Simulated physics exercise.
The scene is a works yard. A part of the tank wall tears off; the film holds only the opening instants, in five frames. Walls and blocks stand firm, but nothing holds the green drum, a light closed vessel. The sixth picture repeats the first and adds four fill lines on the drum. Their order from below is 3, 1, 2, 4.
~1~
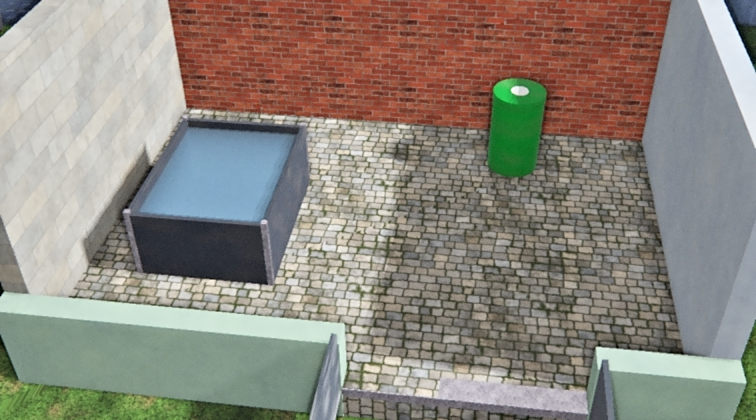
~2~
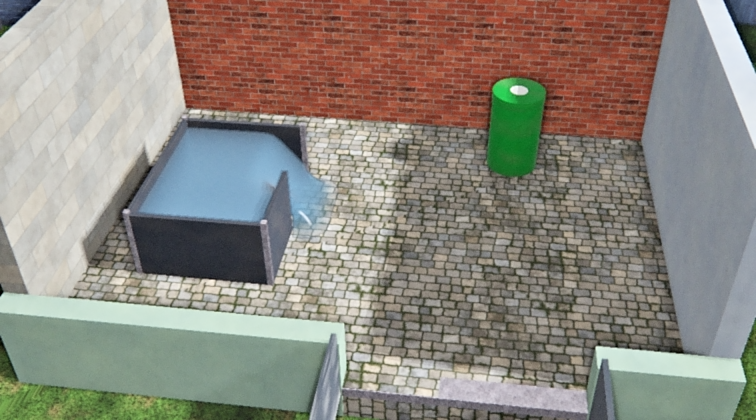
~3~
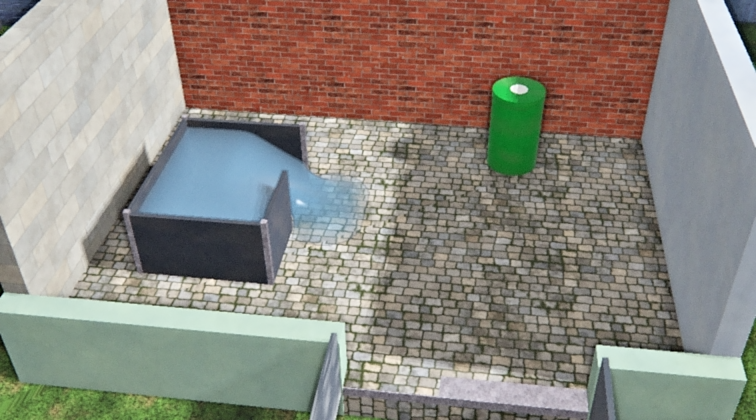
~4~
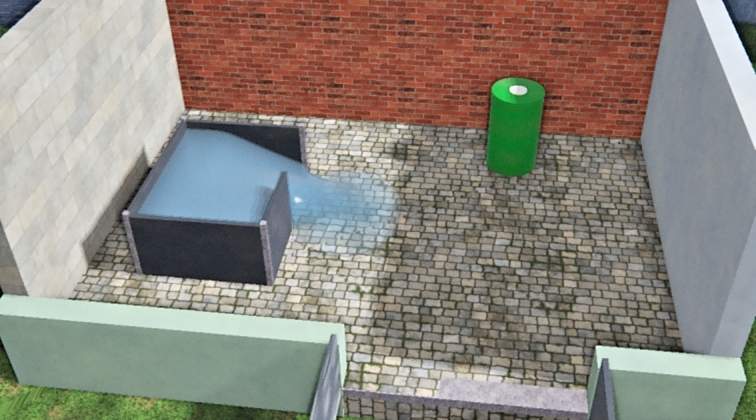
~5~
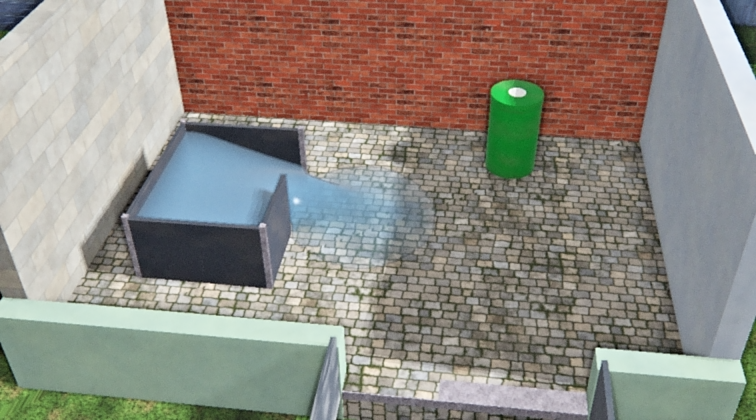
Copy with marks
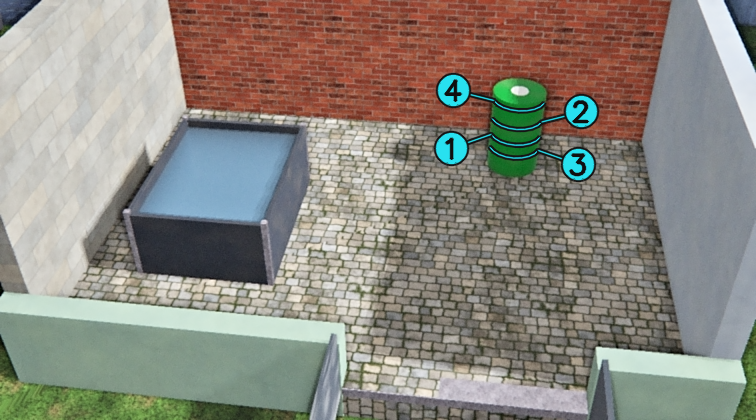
To begin with, a dark tank full of water stands at the left of a cobbled works yard, with a green drum near the brick wall. Then the tank's right side opens and water pours out through the gap, spreading rightward across the cobbles in a widening sheet while the drum stays upright.
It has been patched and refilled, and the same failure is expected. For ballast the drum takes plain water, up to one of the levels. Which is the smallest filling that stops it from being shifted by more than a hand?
The answer is mark 3.
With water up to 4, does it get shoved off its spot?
No.
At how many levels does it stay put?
All of them.
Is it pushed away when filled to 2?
No.
On the marked copy, 1 at (515, 145); 2 at (516, 129); 3 at (513, 158); 4 at (518, 110); from the bottom up 3, 1, 2, 4.
Choosing 1, it does not move.
Choosing 2, it does not move.
Choosing 3, it does not move.
Choosing 4, it does not move.
